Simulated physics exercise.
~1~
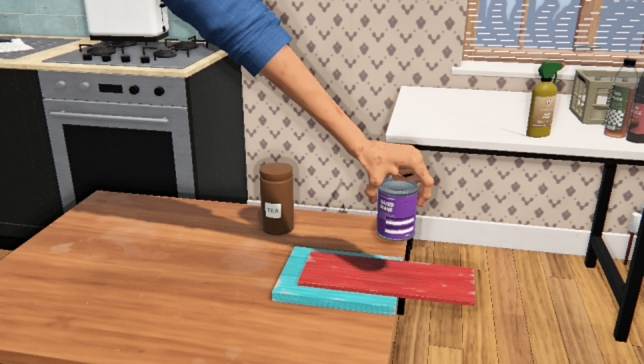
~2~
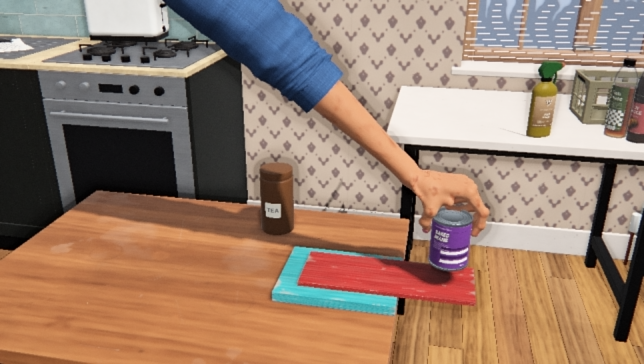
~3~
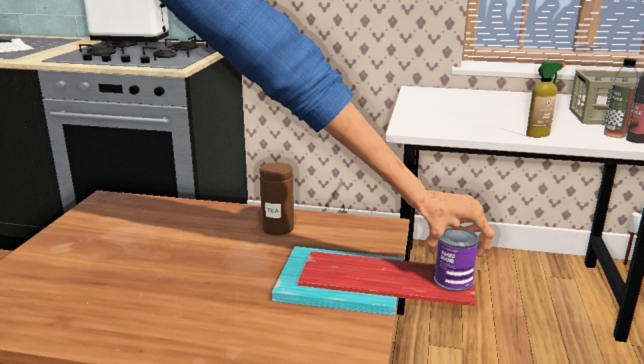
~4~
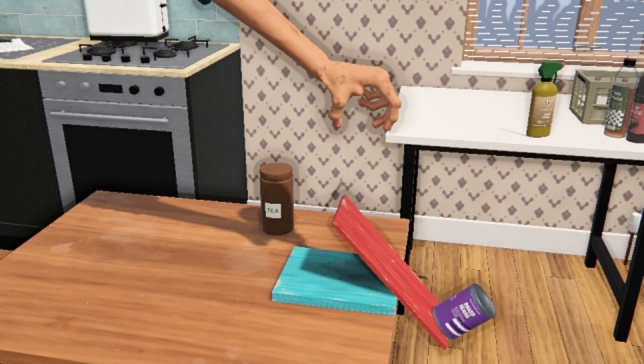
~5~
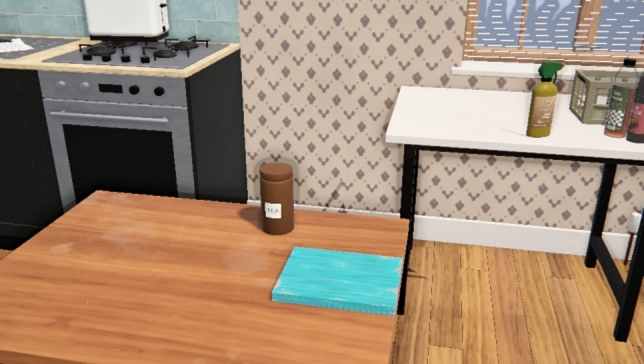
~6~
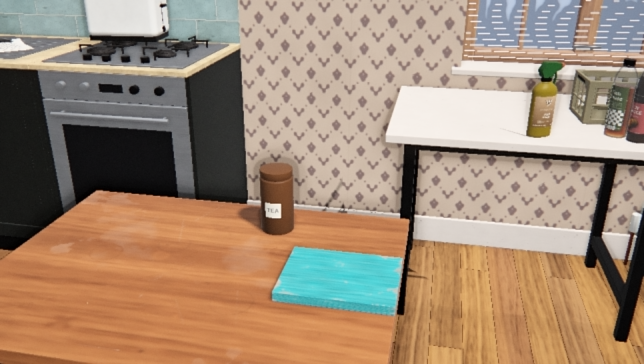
A purple tin is lowered by a hand onto the overhanging end of a red plank resting on a turquoise slab at the table's edge. As the hand withdraws, the plank tips and falls off with the tin, leaving the slab and a brown jar in place.
